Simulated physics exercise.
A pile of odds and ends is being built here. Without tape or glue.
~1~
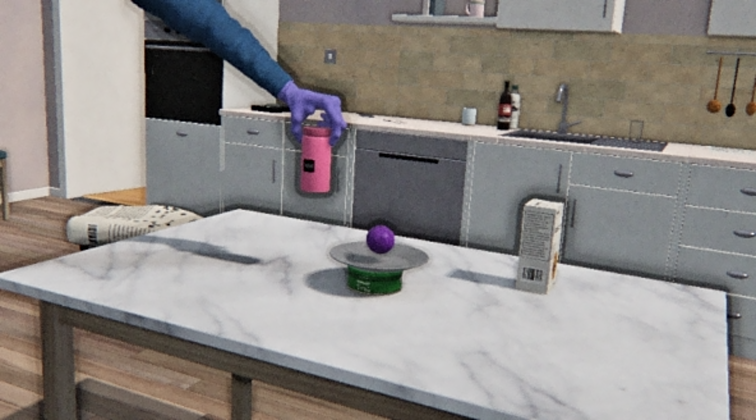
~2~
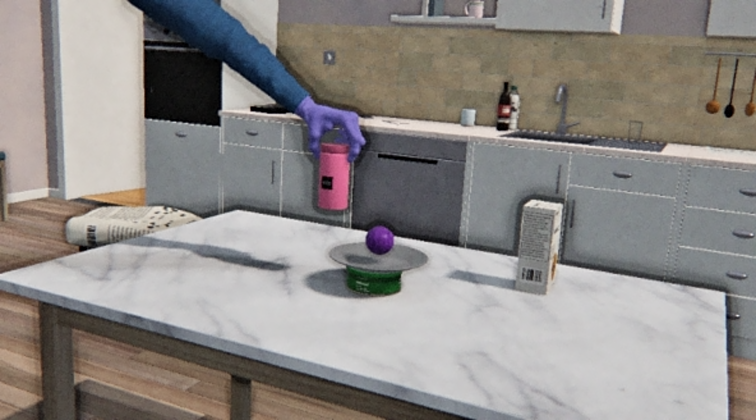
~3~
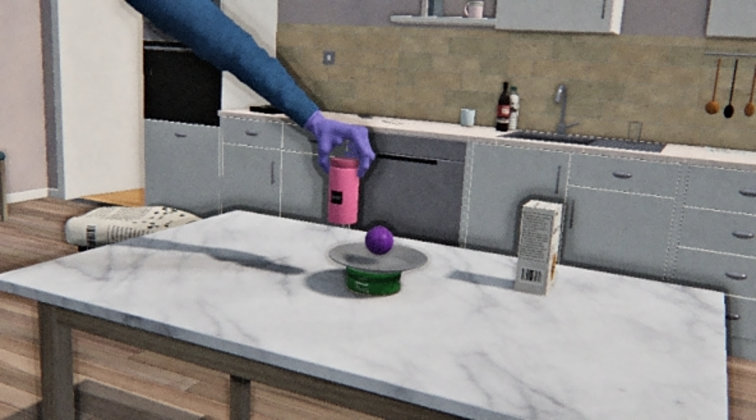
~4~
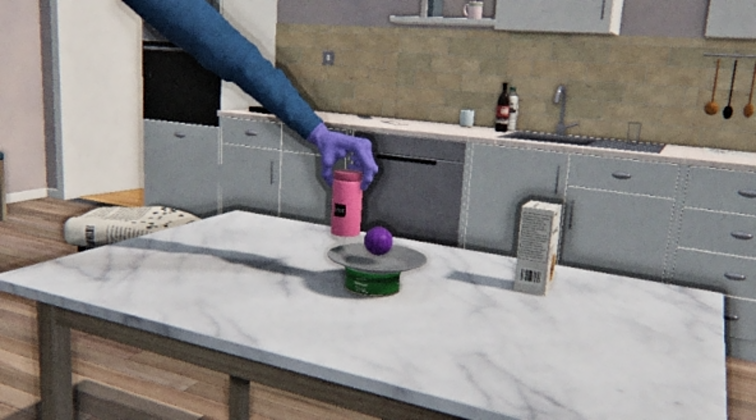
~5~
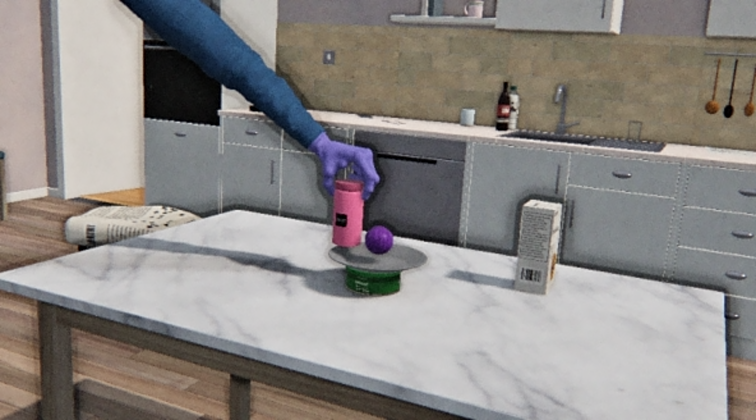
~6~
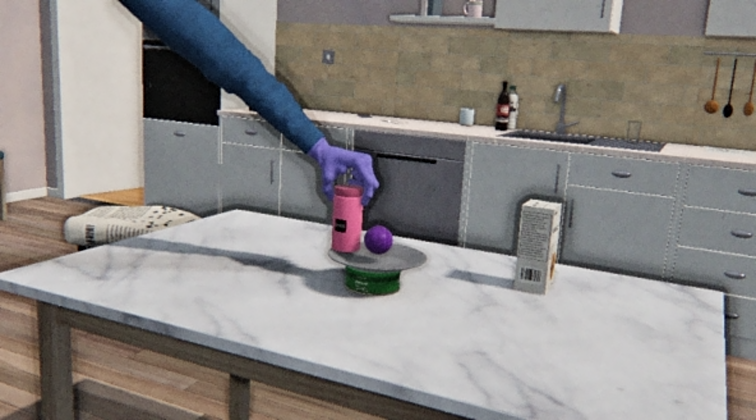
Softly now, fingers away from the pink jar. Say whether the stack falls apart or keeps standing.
Stable.
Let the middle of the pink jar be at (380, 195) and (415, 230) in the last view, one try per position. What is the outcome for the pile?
Try one: Collapse. Try two: Stable.
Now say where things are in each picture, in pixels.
In the first picture, still above its spot; pink jar (316, 159); purple onion (380, 240).
In the second picture, still above its spot; pink jar (334, 175); white carton (539, 247).
In the third picture, still above its spot; pink jar (343, 190); purple onion (379, 241).
In the fourth picture, still above its spot; pink jar (347, 203); white carton (538, 248).
In the fifth picture, still above its spot; pink jar (348, 212); purple onion (379, 241).
In the sixth picture, in place under the hand; pink jar (347, 218); white carton (538, 247).
Then, 0.40 s later than the last frame, all is still.
Then, 1.20 s later than the last frame, pink jar resting near (347, 218).
When it is over, all 5 as before. End places, in pixels of the last picture, pink jar near (347, 218). The pile holds.
